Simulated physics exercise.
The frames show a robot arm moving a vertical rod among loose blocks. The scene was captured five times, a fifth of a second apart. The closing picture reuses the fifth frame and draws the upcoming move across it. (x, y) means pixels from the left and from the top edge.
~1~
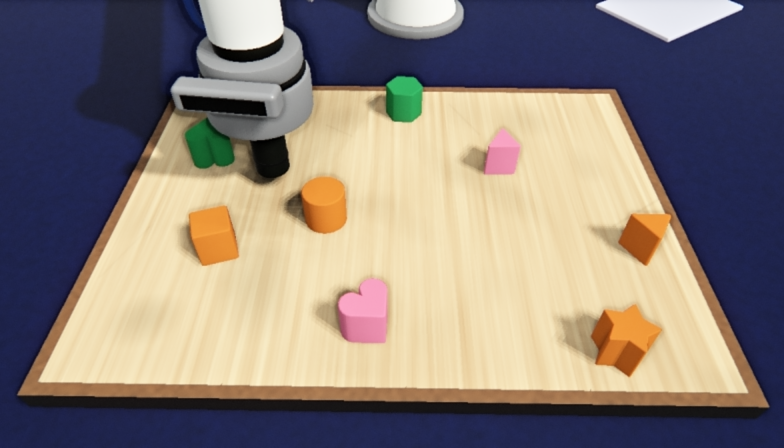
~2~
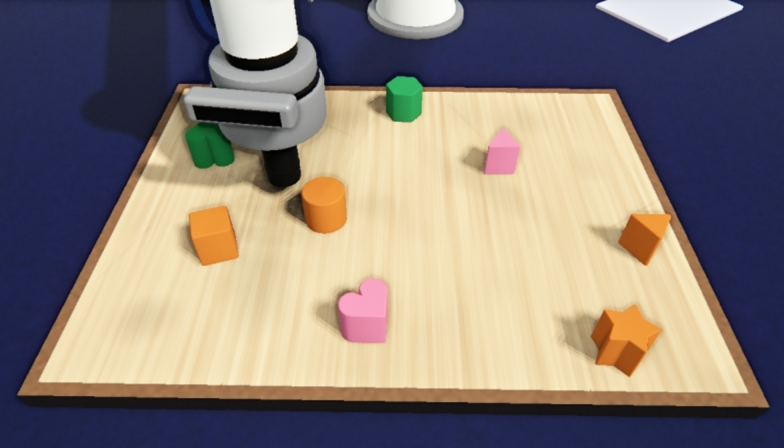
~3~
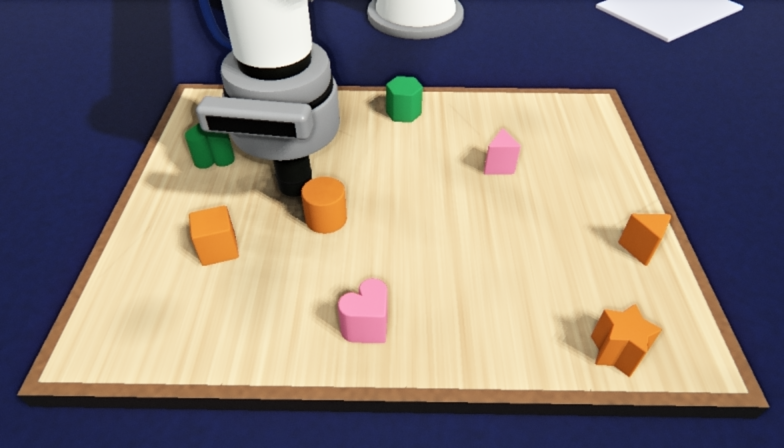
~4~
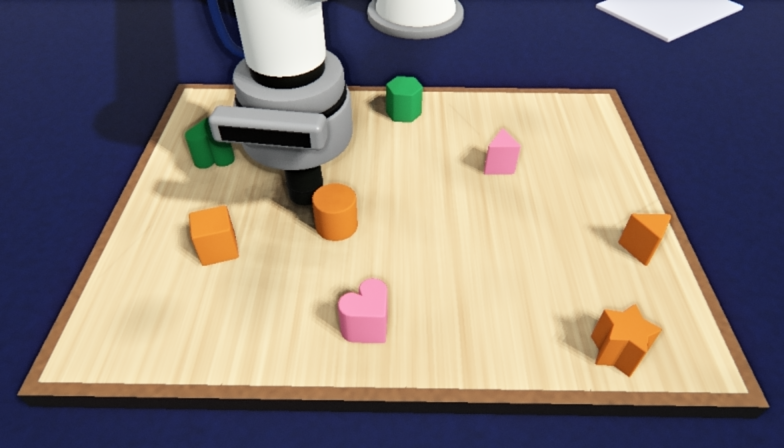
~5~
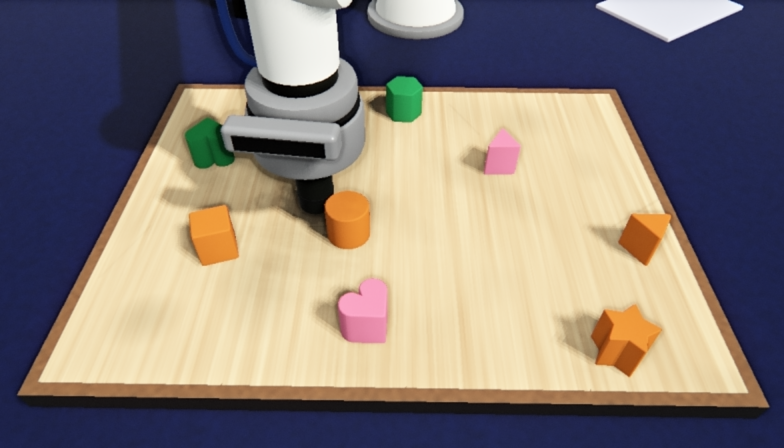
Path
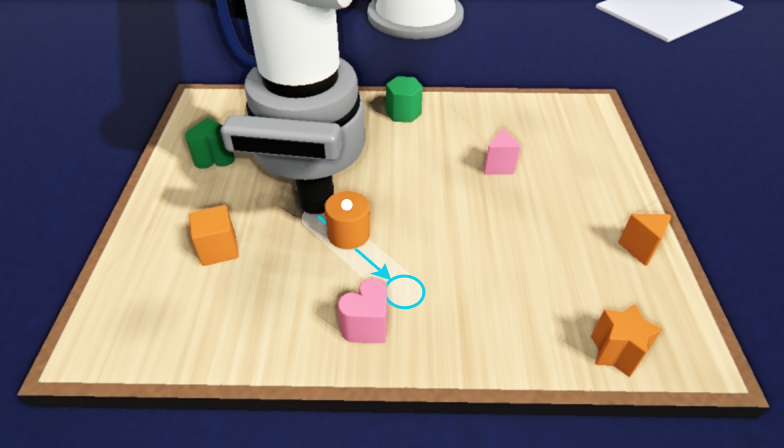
In the video, a robot arm moves a vertical black rod toward the lower right across a wooden board of loose blocks, then reaches an orange disc and pushes it a short way while the other blocks stay still.
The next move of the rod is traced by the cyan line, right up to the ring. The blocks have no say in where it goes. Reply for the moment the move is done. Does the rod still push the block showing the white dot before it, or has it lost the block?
In the end it is beside or behind the rod.
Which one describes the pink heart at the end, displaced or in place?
It keeps its spot.
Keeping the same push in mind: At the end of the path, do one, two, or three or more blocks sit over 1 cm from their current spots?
I think only one will be displaced.
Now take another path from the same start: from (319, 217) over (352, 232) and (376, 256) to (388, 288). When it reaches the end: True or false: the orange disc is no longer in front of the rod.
It is true.
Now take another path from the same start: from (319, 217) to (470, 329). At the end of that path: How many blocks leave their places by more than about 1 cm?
It will shift just one block.
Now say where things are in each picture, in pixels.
Lower end of the rod (274, 168), tops of blocks, orange disc (323, 190), pink heart (366, 299), in the first frame.
Rod (285, 177), blocks as before, in the second frame.
Rod (296, 186), blocks as before, in the third frame.
Rod (307, 195), orange disc (334, 197), in the fourth frame.
Rod (317, 203), orange disc (347, 205), pink heart (366, 299), in the fifth frame.
The drawn path runs straight from (319, 217) to (404, 291); the dot is on the orange disc.
The first path, step by step. One third of the way, rod (344, 226); orange disc (381, 224).
Two thirds of the way, rod (374, 252); orange disc (417, 239).
At the end, rod (405, 278); orange disc (444, 247); pink heart not moved.
